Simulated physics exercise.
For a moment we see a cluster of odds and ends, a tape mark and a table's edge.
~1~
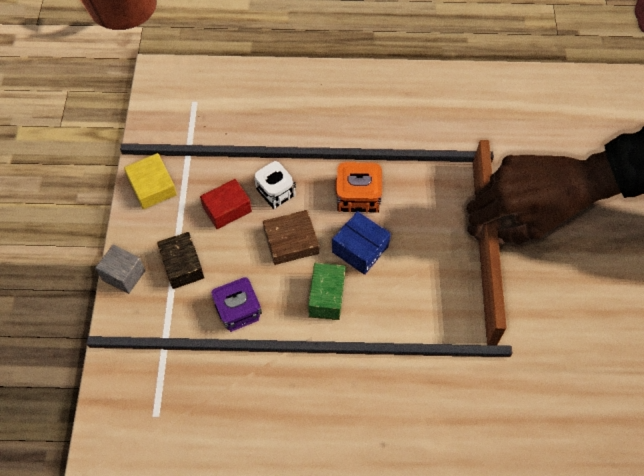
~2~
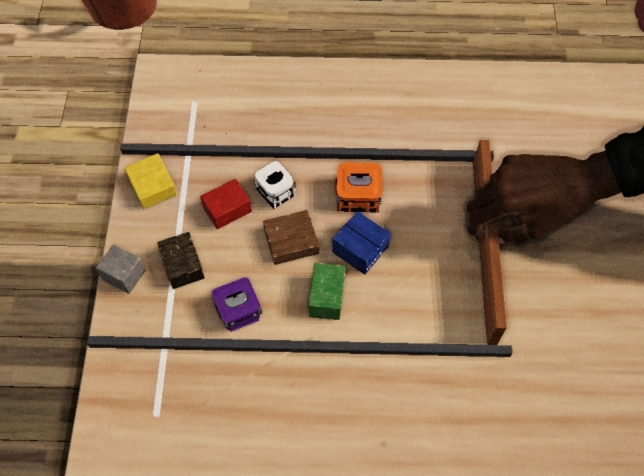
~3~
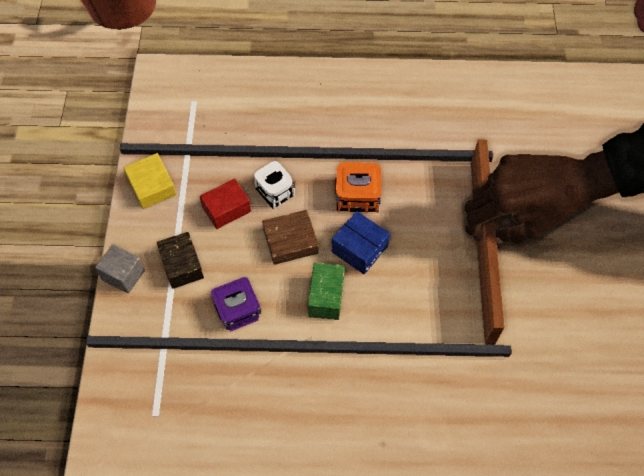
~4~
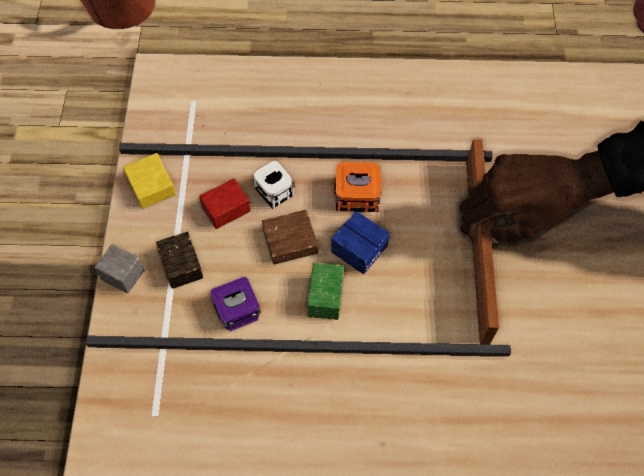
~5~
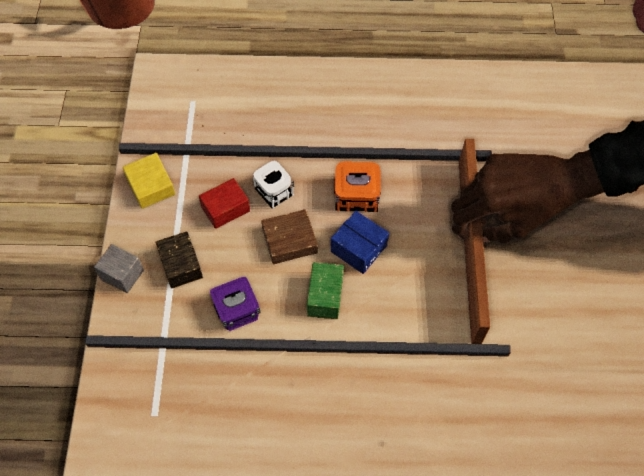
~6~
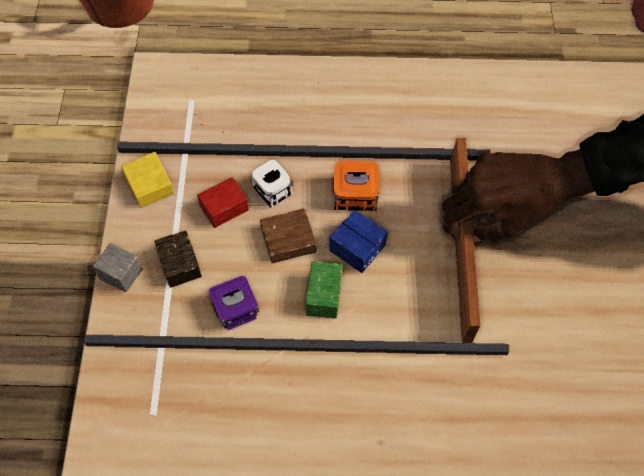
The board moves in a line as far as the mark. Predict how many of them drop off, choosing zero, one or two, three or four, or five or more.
Three or four drop off.
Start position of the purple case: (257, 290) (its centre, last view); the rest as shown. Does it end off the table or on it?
Placed like that, the purple case keeps its spot.
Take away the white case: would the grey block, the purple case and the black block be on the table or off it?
Grey block down; purple case still up; black block down.
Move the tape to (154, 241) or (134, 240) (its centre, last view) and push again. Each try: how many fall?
First 6, second 7.
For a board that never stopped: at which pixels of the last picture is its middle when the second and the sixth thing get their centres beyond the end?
Roughly (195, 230) for the earlier crossing, roughly (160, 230) for the later one.
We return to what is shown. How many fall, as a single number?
My count gives 4.
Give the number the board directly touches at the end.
Well, it touches 3.
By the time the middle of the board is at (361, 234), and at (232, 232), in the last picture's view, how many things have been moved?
In order, the tallies are 3 and 10.
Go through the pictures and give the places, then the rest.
Grey block (121, 269); yellow block (151, 181); black block (181, 260); board (488, 239); tape (177, 243), in the first picture.
Yellow block (151, 181); brown block (291, 237), in the second picture.
Black block (180, 260); purple case (237, 305), in the third picture.
Grey block (120, 269); blue box (360, 242), in the fourth picture.
Yellow block (149, 181); green block (325, 291), in the fifth picture.
Grey block (118, 268); yellow block (148, 180); black block (178, 259); board (464, 237); tape (175, 241), in the sixth picture.
A little later, none off yet; grey block at rest near (118, 268); yellow block at rest near (148, 180); black block at rest near (178, 259).
Next, none off yet; grey block tilted a little near (84, 287); yellow block shifted a little near (128, 171); black block shifted about its own width near (121, 272).
When it is over, the number that fall off is three or four; down, red block, black block, yellow block and grey block.
